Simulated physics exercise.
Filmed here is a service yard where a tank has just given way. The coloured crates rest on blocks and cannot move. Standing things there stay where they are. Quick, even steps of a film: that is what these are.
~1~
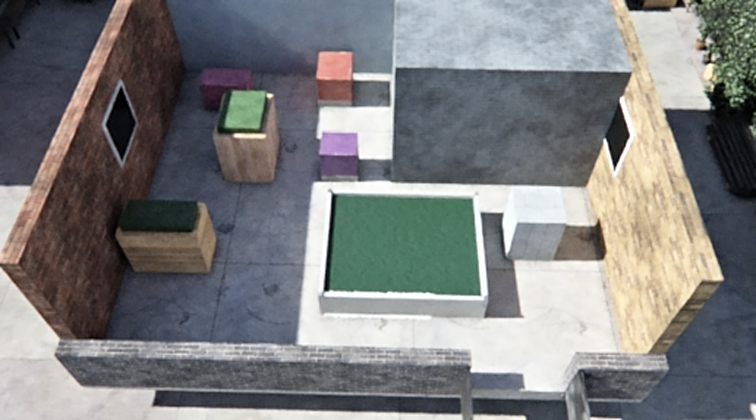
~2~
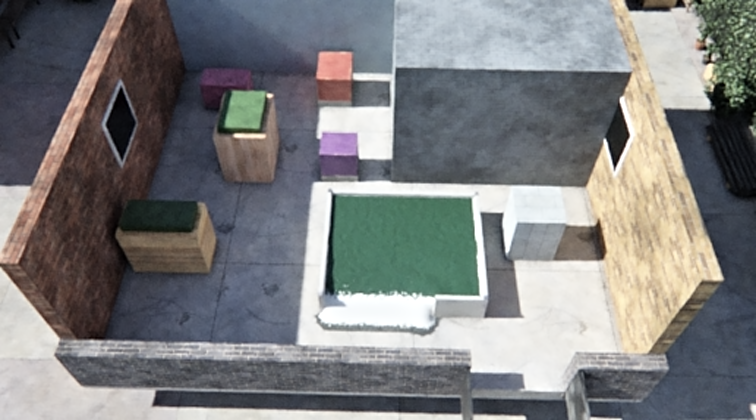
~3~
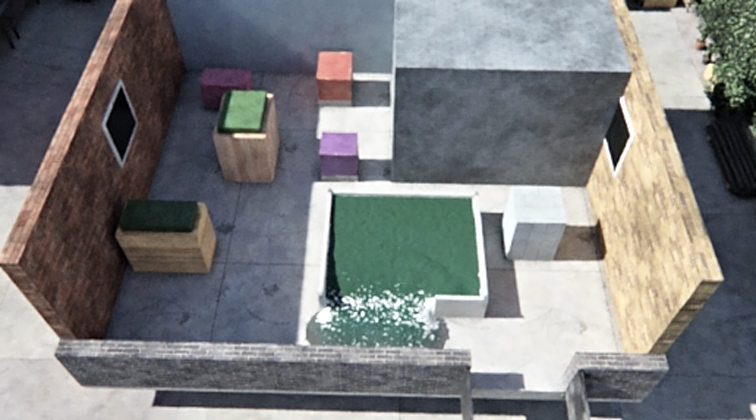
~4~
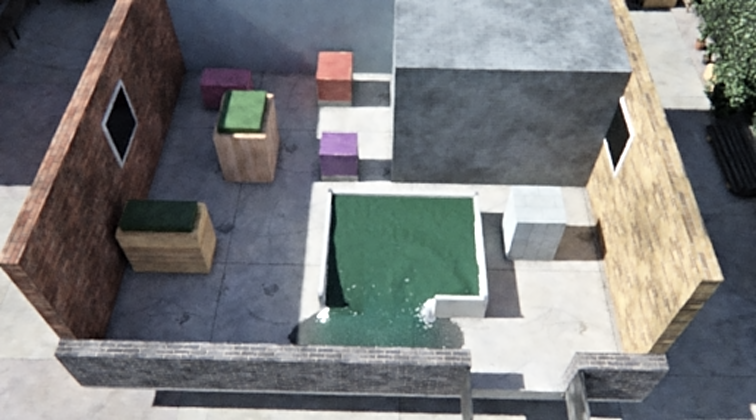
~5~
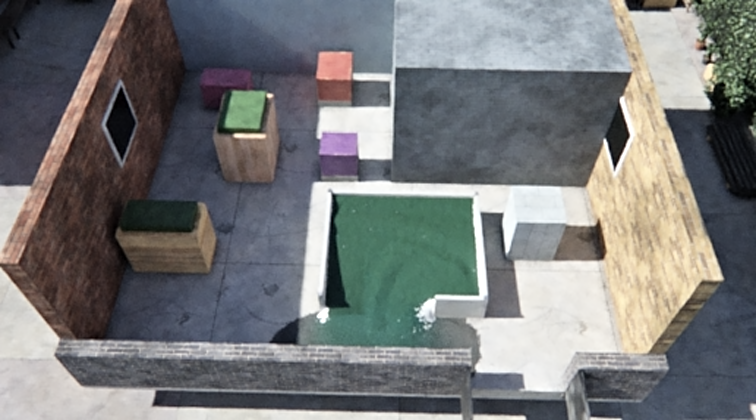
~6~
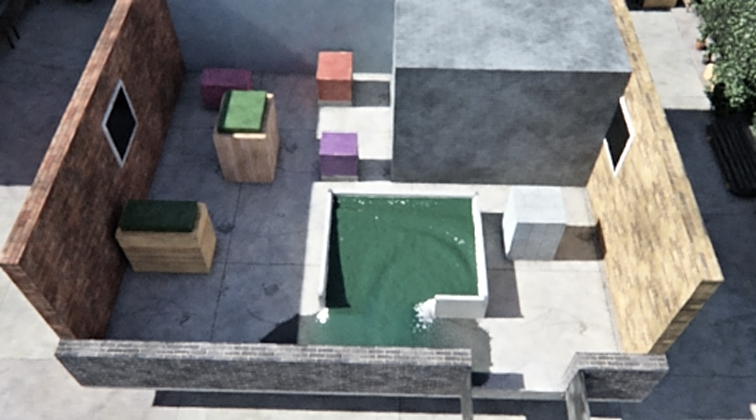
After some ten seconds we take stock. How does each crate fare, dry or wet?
At the end, the pink crate doesn't get caught by the water. The red crate doesn't get caught by the water. The purple crate doesn't get caught by the water.
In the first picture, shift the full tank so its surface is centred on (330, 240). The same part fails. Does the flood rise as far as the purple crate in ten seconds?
Result - purple crate stays clear.
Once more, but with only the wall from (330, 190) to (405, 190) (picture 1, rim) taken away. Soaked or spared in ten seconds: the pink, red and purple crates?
Here's how it goes: The pink crate is swamped, the red crate is swamped, and the purple crate is swamped.
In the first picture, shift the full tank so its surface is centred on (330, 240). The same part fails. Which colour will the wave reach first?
I'd go with the pink crate.
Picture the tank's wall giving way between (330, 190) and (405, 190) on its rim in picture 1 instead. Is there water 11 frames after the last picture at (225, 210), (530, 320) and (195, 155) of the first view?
Okay, the first is waterlogged, the next is left untouched, and the last is left untouched.
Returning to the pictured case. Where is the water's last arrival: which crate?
The one in red.
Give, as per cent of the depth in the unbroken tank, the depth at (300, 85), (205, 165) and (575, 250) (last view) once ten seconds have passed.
Readings in sequence: 6, 4, 14 percent.
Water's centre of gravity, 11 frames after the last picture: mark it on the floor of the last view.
About (371, 302) in the last view.
A moment on, water covers 15 % of the floor; the pink crate not reached, the red crate not reached, the purple crate not reached.
Next, water covers 35 % of the floor; the pink crate not reached, the red crate not reached, the purple crate not reached.
Then, water covers 45 % of the floor; the pink crate not reached, the red crate not reached, the purple crate not reached.
Later, water covers 70 % of the floor; the pink crate water round its plinth, the red crate not reached, the purple crate water round its plinth.
In the end, water covers 95 % of the floor; the pink crate stayed above the water, the red crate stayed above the water, the purple crate stayed above the water.
